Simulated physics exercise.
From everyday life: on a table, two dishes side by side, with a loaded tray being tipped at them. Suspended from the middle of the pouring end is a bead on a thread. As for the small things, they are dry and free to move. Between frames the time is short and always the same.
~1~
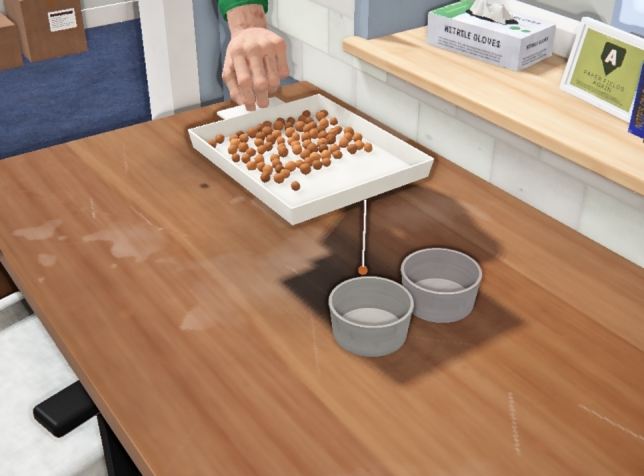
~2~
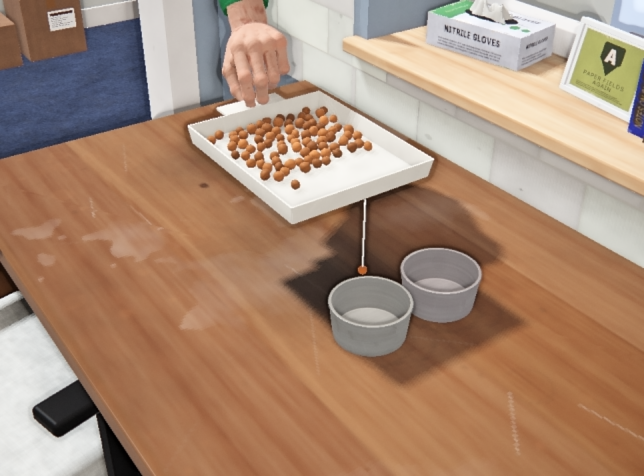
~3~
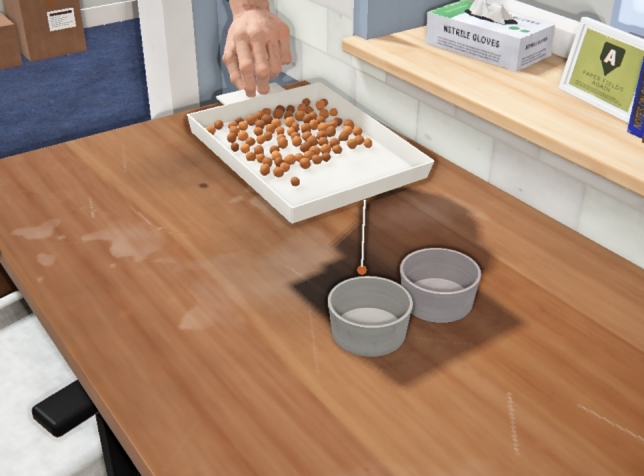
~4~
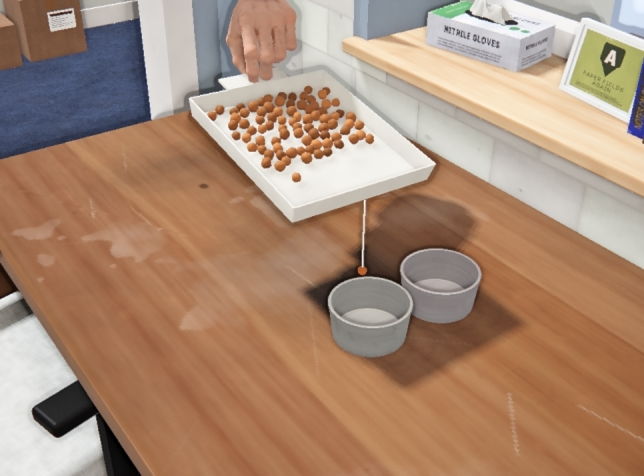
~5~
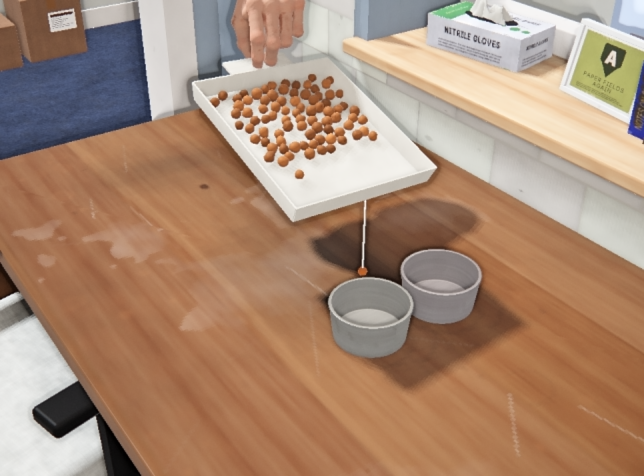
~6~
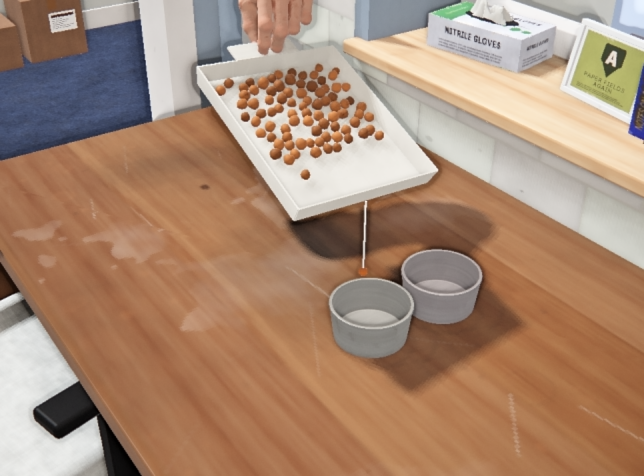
A hand held a shallow white tray of hazelnuts above two small gray dishes, barely moving at first, then raised its back end so the tray tilted more steeply and the nuts shifted slightly.
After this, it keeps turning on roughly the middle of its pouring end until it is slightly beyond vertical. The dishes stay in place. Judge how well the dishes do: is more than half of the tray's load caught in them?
Yes, more than half is caught.
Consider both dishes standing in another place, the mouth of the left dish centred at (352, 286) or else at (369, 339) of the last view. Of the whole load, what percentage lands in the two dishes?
You'd get 30 in a hundred the first time and 30 in a hundred the second.
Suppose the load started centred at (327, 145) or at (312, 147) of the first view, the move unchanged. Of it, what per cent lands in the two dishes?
Roughly 70 per cent, then roughly 80 per cent.
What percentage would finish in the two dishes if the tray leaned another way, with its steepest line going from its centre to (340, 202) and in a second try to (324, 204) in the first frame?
The first try would leave around 30 per cent there, the second around 20 per cent.
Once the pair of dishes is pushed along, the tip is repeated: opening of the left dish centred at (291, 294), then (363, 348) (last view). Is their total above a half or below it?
Result - try one, below the halfway mark; try two, below the halfway mark.
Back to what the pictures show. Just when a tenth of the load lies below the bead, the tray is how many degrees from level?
It is at around 90 degrees.
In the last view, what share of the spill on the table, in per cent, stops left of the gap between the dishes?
About 30 per cent.
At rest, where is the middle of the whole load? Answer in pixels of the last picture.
I'd say the middle ends up at about (426, 303).
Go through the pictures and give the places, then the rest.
The first picture shows corners of the pouring end at (293, 206) and (429, 159), level; middle of the load at (292, 142), hazelnuts; left dish at (396, 335); right dish at (467, 302); bead on its thread at (363, 270).
The second picture shows corners of the pouring end at (293, 205) and (429, 159), level; middle of the load at (291, 139).
The third picture shows corners of the pouring end at (293, 205) and (429, 160), tipped barely, lowest at the right corner; middle of the load at (291, 132).
The fourth picture shows corners of the pouring end at (295, 205) and (431, 163), tipped a little, lowest at the right corner; middle of the load at (293, 123).
The fifth picture shows corners of the pouring end at (297, 205) and (432, 166), tipped clearly, lowest at the right corner; middle of the load at (296, 114).
The sixth picture shows corners of the pouring end at (300, 206) and (434, 169), tipped clearly, lowest at the right corner; middle of the load at (303, 107), most on the move; left dish at (396, 336); right dish at (467, 303).
Soon, tray tipped steeply; nearly all on the tray; a small part in the air.
A while on, tray tipped past a quarter turn; about two thirds on the tray; a stray few in the left dish; about a quarter in the right dish; a stray few outside both; a small part in the air.
Towards the end, tray tipped past a quarter turn; about a quarter in the left dish; about half in the right dish; about a quarter outside both.
Finally, tray tipped past a quarter turn; about a quarter in the left dish; about half in the right dish; about a quarter outside both.
